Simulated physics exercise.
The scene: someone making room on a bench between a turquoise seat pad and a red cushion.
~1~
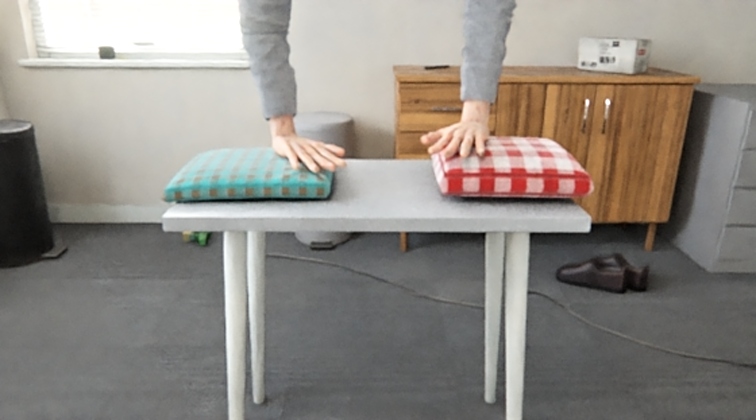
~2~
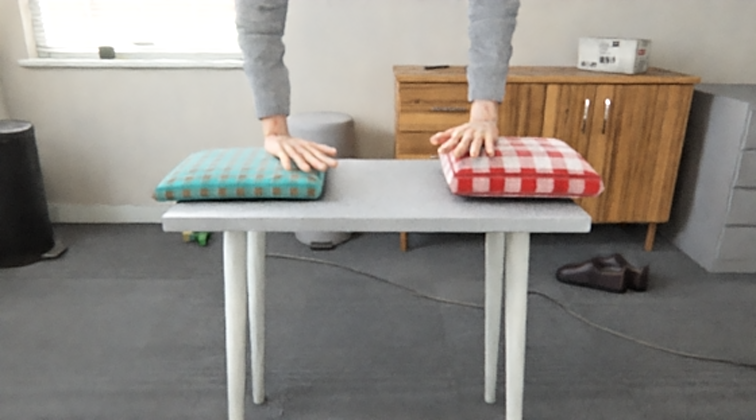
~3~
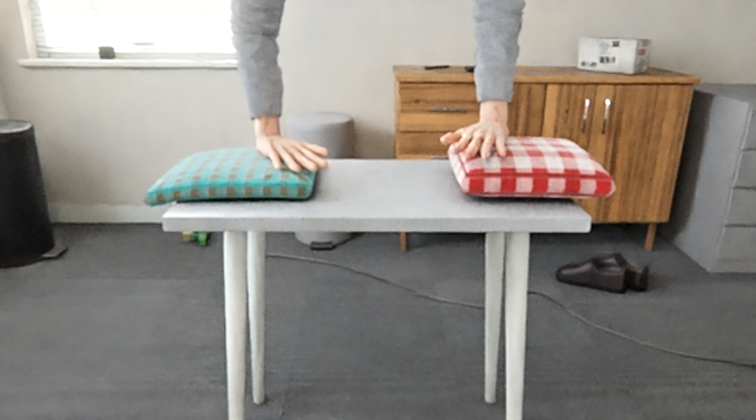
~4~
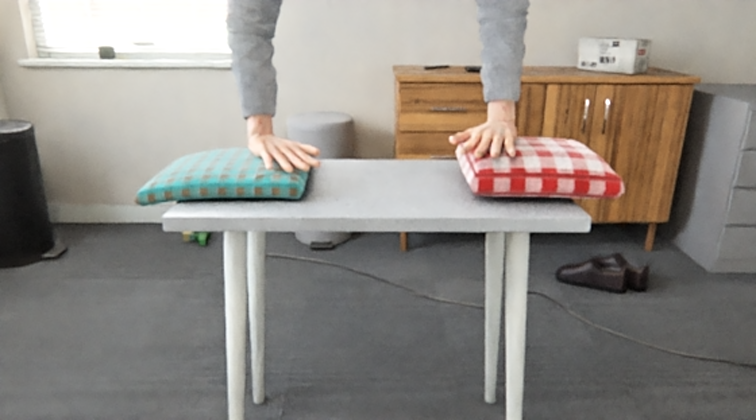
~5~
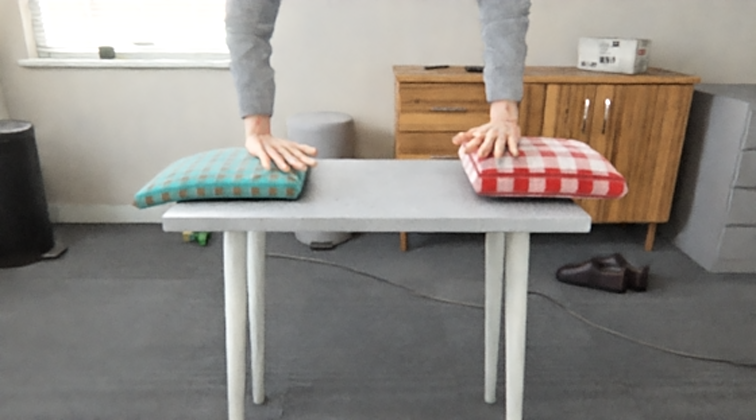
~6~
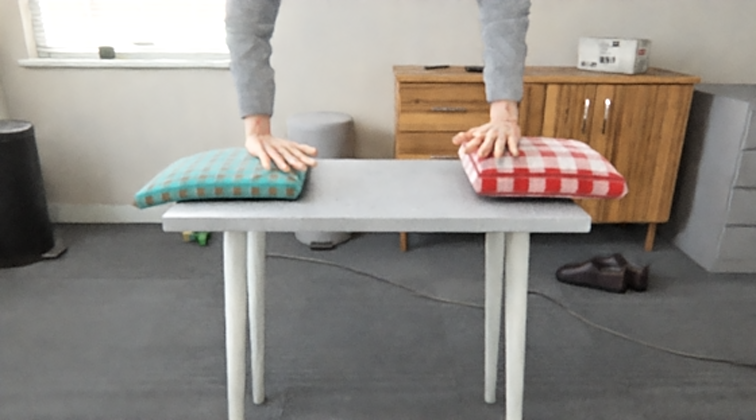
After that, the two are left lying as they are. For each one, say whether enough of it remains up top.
As I see it, the turquoise seat pad does not leave, the red cushion does not leave.
Then, 0.38 s after the last picture, seat pad lying still; cushion lying still.
At rest, seat pad lying still; cushion lying still. The turquoise seat pad stays up there and the red cushion remains on top.
